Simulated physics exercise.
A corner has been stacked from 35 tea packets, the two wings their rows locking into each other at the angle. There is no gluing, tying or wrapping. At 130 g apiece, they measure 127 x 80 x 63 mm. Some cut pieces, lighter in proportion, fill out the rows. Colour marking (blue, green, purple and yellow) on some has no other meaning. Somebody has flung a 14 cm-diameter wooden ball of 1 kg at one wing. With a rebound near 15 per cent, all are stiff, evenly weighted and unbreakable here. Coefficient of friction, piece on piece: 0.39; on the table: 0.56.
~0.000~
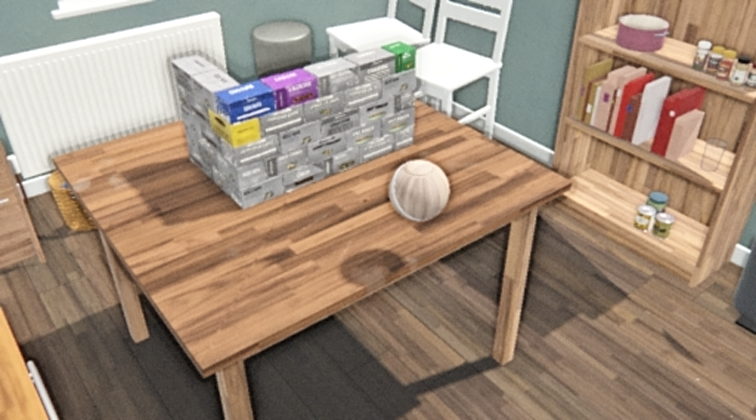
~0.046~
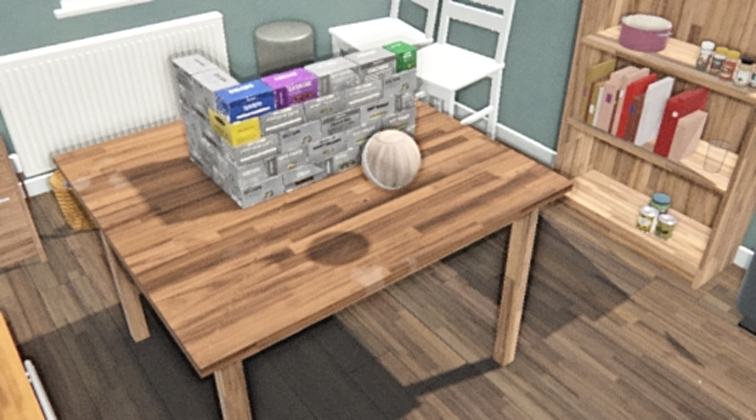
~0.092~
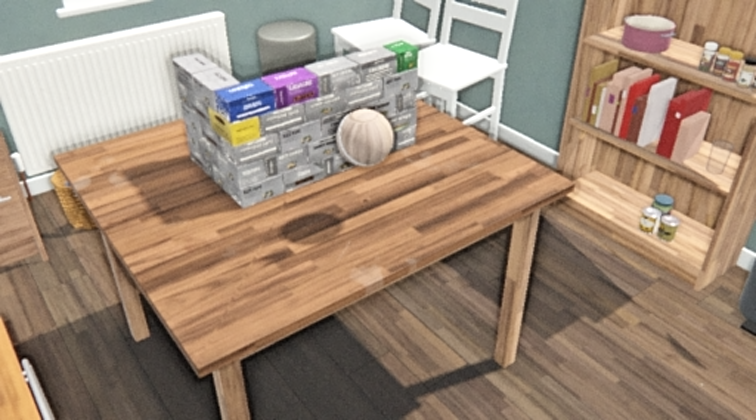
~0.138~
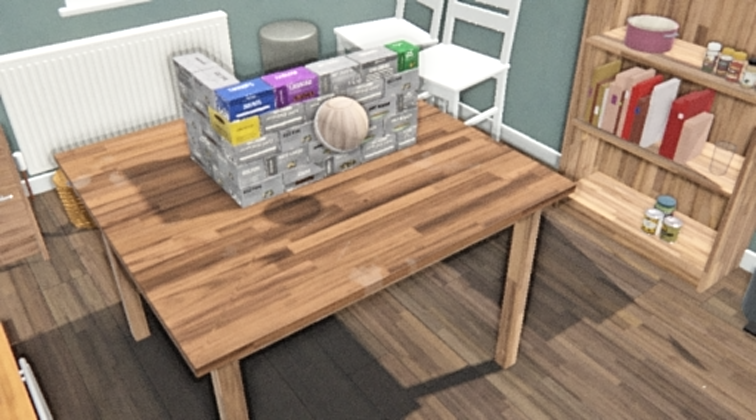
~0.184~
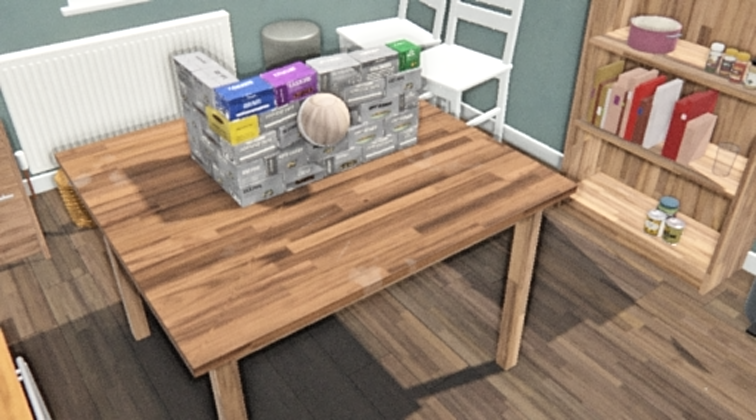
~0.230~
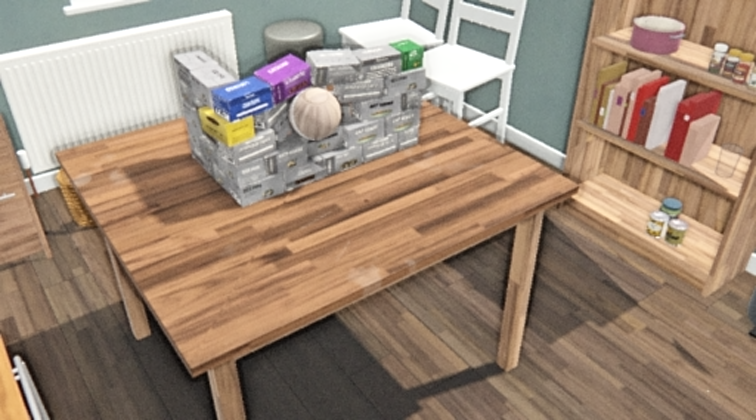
A pale wooden ball flies leftward above a wooden table, seen from above in a room with a white radiator and chairs behind and a bookshelf at right. Grey packets form a cornered wall on the tabletop, with blue, yellow and purple ones near the corner and a green one at the right end. The ball strikes the longer wing and pushes in more slowly, packets shifting and tilting around it, while the camera drifts slightly.
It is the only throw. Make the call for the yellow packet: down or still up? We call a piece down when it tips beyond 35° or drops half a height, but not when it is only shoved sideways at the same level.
My call: Still up.
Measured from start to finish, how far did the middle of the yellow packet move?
I'd say close to 2 cm away from its start.
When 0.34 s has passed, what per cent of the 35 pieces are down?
10 per cent at that moment.
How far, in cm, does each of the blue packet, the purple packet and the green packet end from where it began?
About: Blue 28, purple 50, green 2.
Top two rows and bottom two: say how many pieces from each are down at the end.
From above 5, from below 1.
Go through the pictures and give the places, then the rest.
In the first picture (places mark the middle of the side facing us; the camera moves round a little), ball (419, 191) 36 cm from contact, 2.5 m/s; yellow packet (246, 133); blue packet (253, 108); purple packet (298, 94); nothing disturbed.
Ball (391, 160) 26 cm from contact, 2.3 m/s; yellow packet (246, 132), in the second picture.
Ball (365, 138) 15 cm from contact, 2.3 m/s; yellow packet (246, 132), in the third picture.
Ball (341, 125) 50 mm from contact, 2.3 m/s; yellow packet (246, 131), in the fourth picture.
Ball (324, 120) after contact, 1.4 m/s; yellow packet (245, 130); purple packet (298, 90) leaning 5°; steepest lean 6°, the packet at (341, 79); 8 disturbed, none down, in the fifth picture.
Ball (315, 114) after contact, 0.8 m/s; yellow packet (241, 131) shifted 21 mm; purple packet (294, 85) leaning 11°; blue packet (252, 105) shifted 8 mm; steepest lean 12°, the packet at (338, 75); 17 disturbed, none down, in the sixth picture.
After 0.34 s, ball still moving; 4 of the 35 packets down; yellow packet shifted 24 mm; purple packet leaning 9°.
After 0.66 s, ball still moving; 7 of the 35 packets down; yellow packet shifted 24 mm; purple packet upside down.
At rest (2.9 s), ball rolling away; 8 of the 35 packets down; yellow packet shifted 24 mm; purple packet upside down; blue packet leaning 46°, 15 cm lower. As the last picture would show them, middles, yellow packet near (226, 123), purple packet near (215, 120).
